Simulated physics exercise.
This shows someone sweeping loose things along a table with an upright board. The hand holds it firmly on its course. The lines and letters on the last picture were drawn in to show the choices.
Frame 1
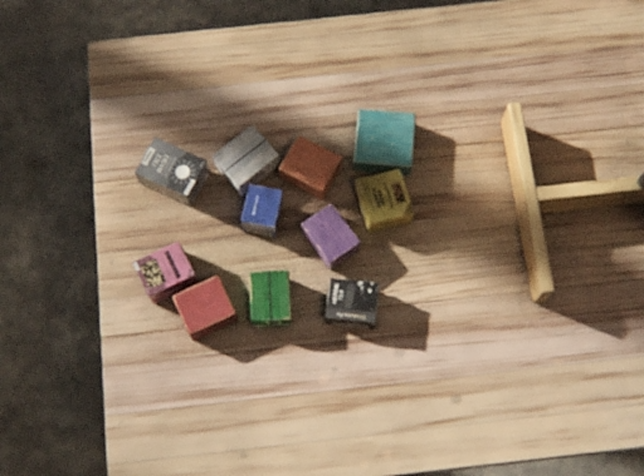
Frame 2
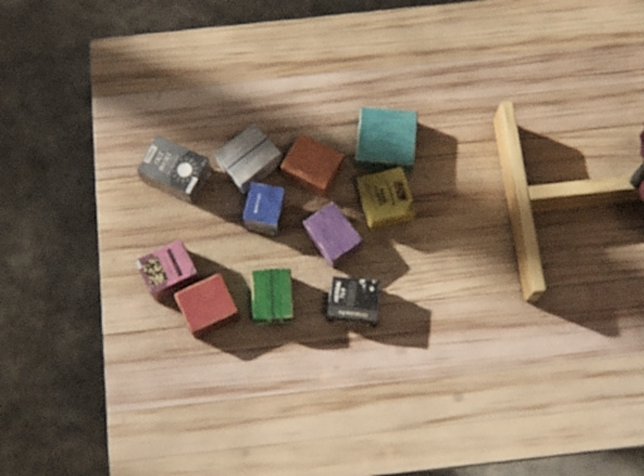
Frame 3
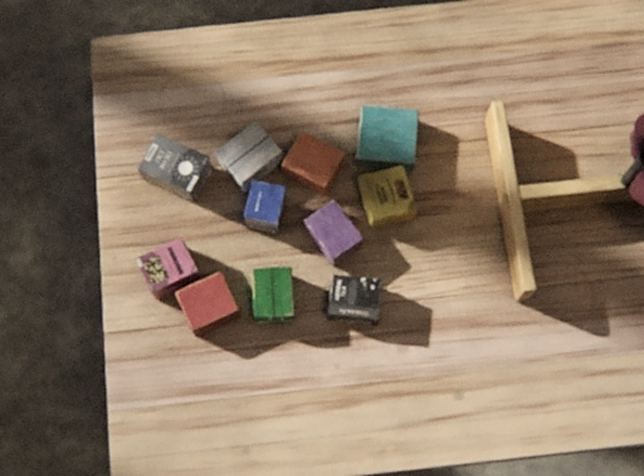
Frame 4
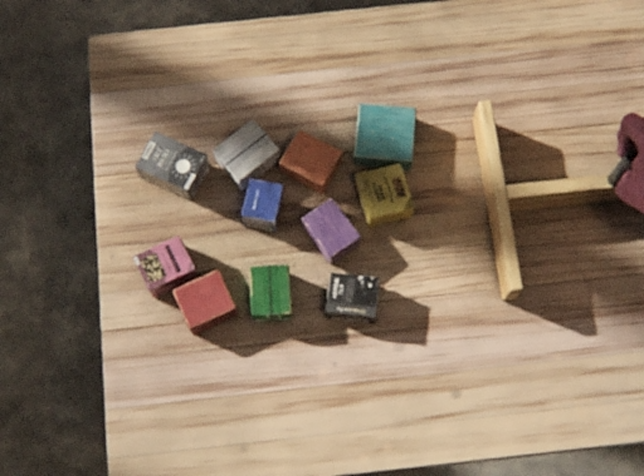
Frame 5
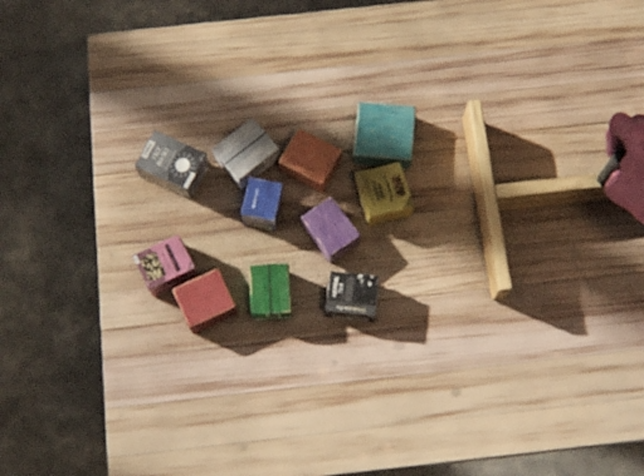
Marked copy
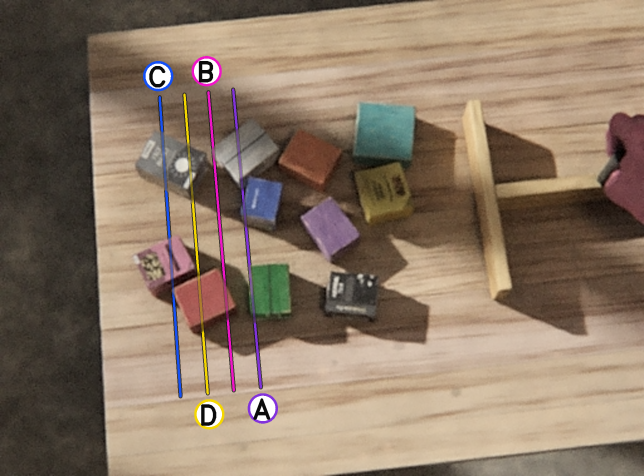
A T-shaped wooden board slides slowly left across the table, toward a loose cluster of small coloured boxes and blocks. A dark red gripping shape comes into view at the right edge, holding the handle as the board moves a short way further left, while the boxes stay still, untouched.
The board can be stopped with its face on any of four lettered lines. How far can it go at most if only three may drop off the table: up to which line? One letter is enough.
The farthest such stop is D.
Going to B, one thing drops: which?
It is the grey box.
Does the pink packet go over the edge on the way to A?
No.
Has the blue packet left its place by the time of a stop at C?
Yes.
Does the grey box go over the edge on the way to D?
By then, yes.
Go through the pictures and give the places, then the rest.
Blue packet (263, 211); green box (271, 299); black packet (352, 303), in the first picture.
Board (523, 193); grey box (175, 170), in the second picture.
Board (514, 193); pink packet (169, 269), in the third picture.
Board (500, 192); turquoise block (385, 137), in the fourth picture.
Board (490, 192); red block (206, 302); purple block (330, 230); blue packet (263, 204), in the fifth picture.
On the marked copy, A at (246, 232); B at (221, 235); C at (170, 240); D at (196, 237).
With D. Early on, board (385, 203); white box (236, 146); turquoise block (338, 144).
Further on, board (278, 214); grey box (127, 165); red block (165, 314).
At the end, board (196, 223); pink packet over the edge; grey box over the edge; three fallen.
As for the rest, A is within the limit but short; B is within the limit but short; C drops four.
